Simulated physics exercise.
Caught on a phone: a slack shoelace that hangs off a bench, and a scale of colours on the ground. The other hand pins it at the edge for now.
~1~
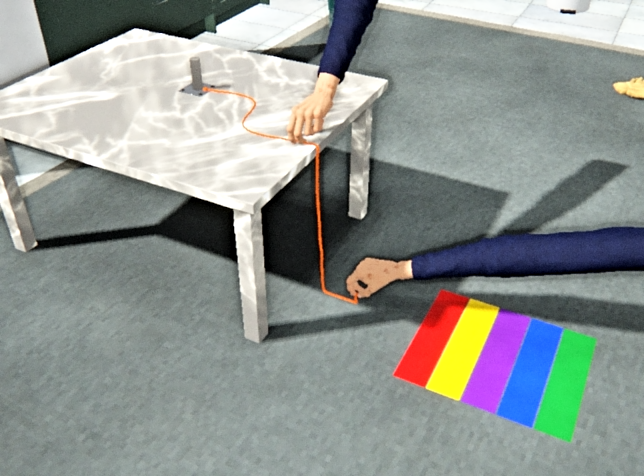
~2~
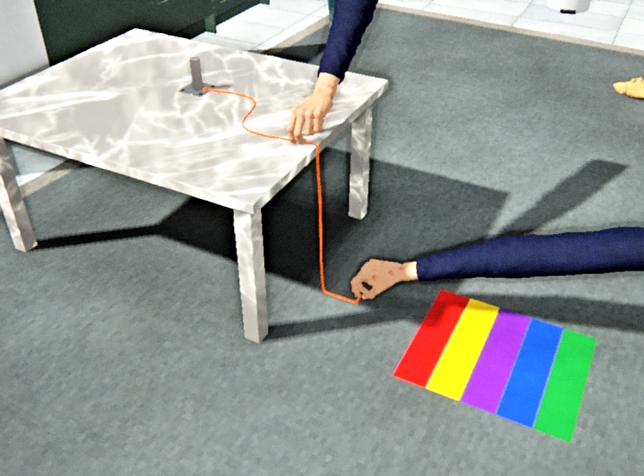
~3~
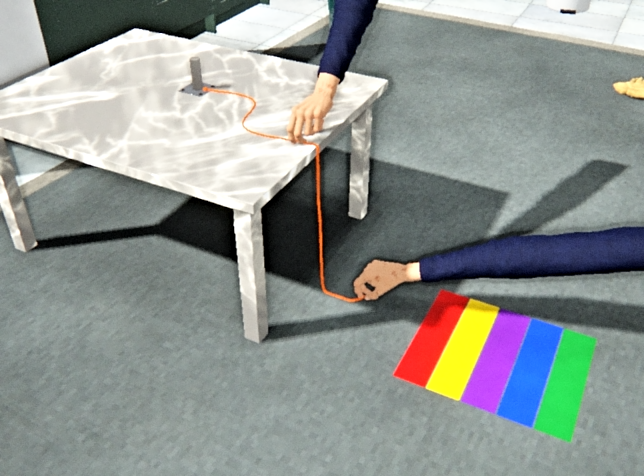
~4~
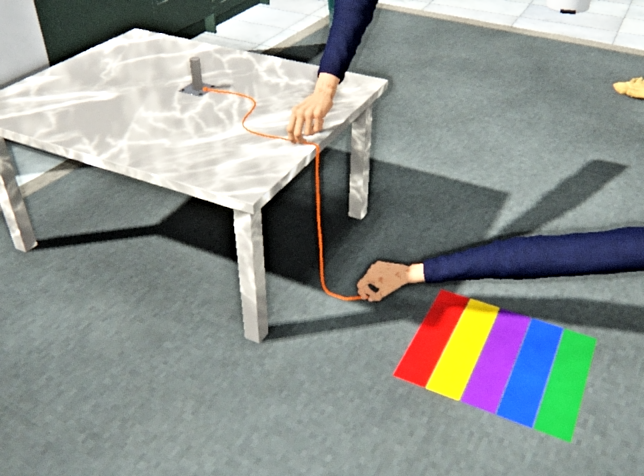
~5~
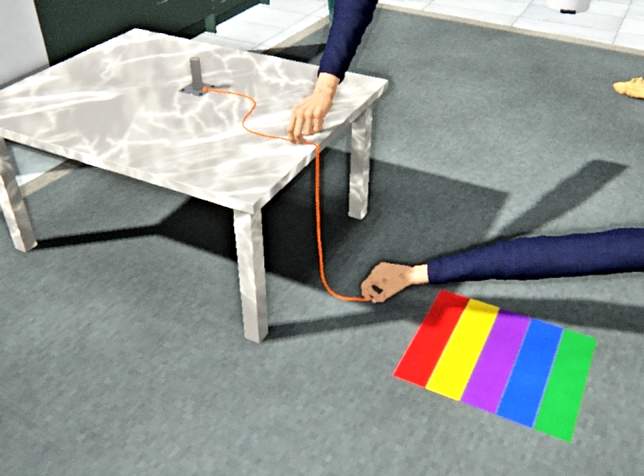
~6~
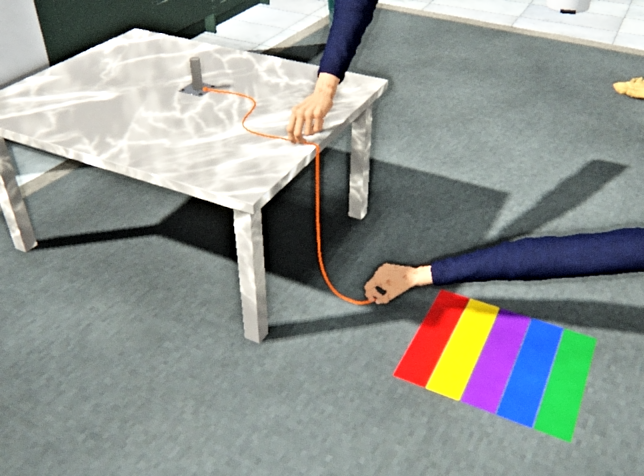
On a grey carpeted floor beside pale tiles, seen from above at an angle, a low marble-patterned table stands at the left. An orange lace runs from a small grey upright piece over the table's edge, where one dark-sleeved hand presses it, to another hand near red, yellow, purple, blue and green stripes. The lower hand draws the lace's end slightly right, its hanging bend rounding, while the upper hand and camera stay still.
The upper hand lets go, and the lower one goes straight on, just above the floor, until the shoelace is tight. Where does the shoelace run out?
The purple one.
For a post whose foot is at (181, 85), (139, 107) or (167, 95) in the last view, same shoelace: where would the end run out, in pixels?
About (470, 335), (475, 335) and (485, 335).
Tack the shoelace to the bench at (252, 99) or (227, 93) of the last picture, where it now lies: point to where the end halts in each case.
Near (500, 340) and (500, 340).
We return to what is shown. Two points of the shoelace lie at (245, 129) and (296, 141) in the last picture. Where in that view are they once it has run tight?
At (291, 126), then (334, 152).
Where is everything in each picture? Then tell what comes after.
In the first frame, end (357, 294); red (418, 364); yellow (451, 376); purple (485, 388); blue (521, 402); green (558, 415).
In the second frame, end (361, 295); shoelace through (233, 94) (248, 115) (278, 138) (318, 172) (321, 232) (322, 281).
In the third frame, end (364, 296).
In the fourth frame, end (368, 297); shoelace through (233, 94) (248, 115) (278, 138) (317, 172) (320, 231) (323, 281).
In the fifth frame, end (371, 298).
In the sixth frame, end (375, 300); shoelace through (233, 94) (248, 115) (278, 138) (317, 172) (318, 231) (328, 282).
A little later, end near (446, 324); over red.
Next, end near (482, 336); over yellow.
When it is tight, end near (504, 343); over purple. It halts on the purple strip.
